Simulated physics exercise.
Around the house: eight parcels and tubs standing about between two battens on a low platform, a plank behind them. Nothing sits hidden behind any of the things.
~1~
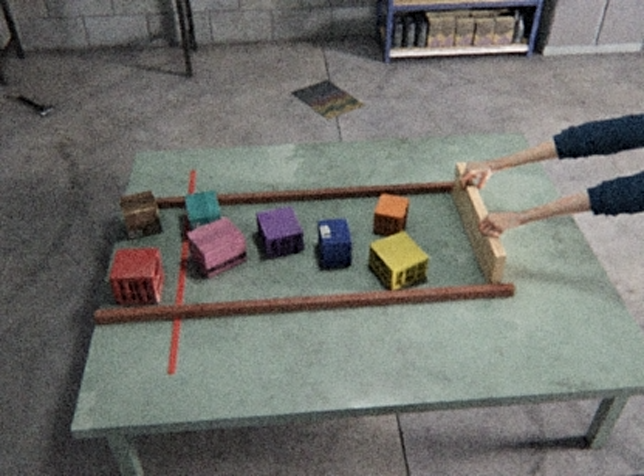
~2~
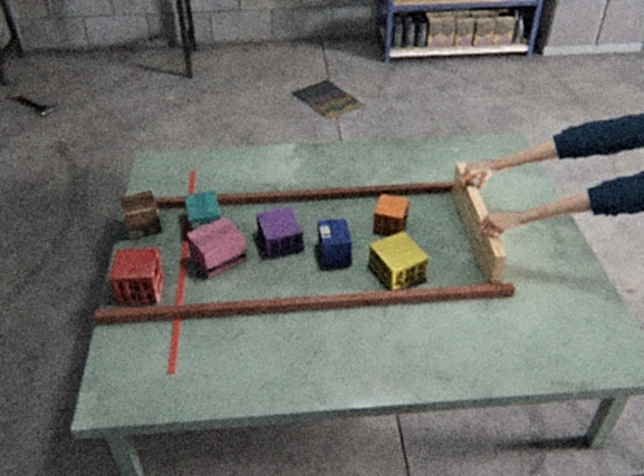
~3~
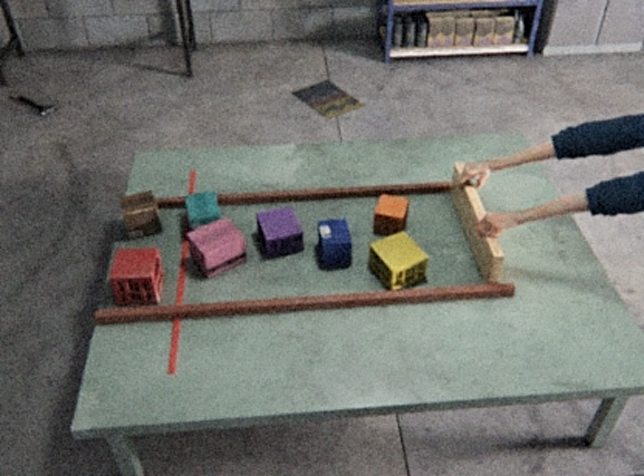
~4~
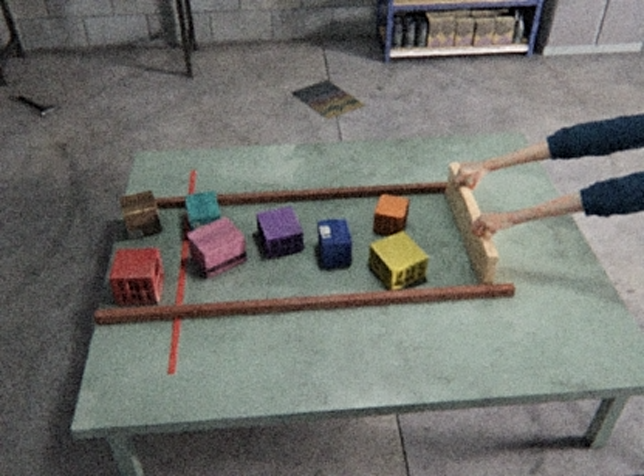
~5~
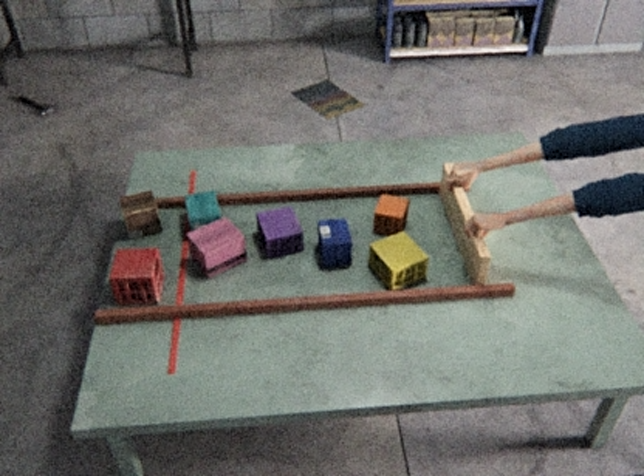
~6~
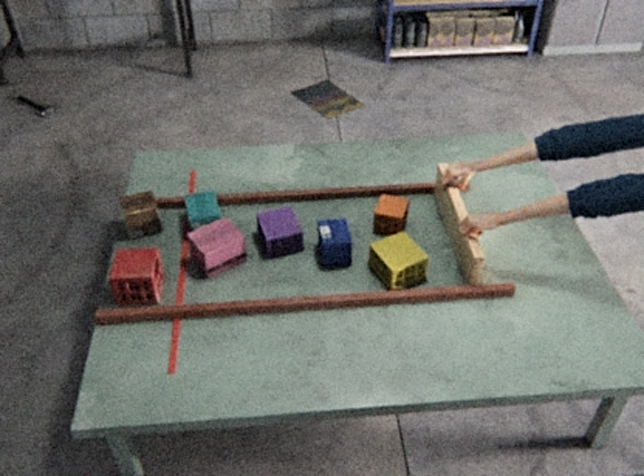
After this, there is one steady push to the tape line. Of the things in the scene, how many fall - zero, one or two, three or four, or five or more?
Of those, three or four fall.
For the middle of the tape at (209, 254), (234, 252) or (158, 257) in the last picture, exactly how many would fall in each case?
Ground tally per try: 2 / 0 / 4.
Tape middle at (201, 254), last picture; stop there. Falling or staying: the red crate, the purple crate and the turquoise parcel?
The red crate goes down, while the purple crate keeps its spot and the turquoise parcel keeps its spot.
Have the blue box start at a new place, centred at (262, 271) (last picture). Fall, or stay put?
From there it does not fall.
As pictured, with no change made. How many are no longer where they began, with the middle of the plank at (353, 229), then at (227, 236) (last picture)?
So 4, and at the other place 8.
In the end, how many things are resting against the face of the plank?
The count in contact is 2.
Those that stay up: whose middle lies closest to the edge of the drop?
It's the purple crate that is foremost.
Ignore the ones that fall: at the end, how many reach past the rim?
That adds up to 0.
Early on, none off yet; brown box at rest near (141, 215); red crate at rest near (138, 276); turquoise parcel at rest near (204, 215).
Finally, the number that fall off is three or four; lost, pink box, turquoise parcel, red crate and brown box.
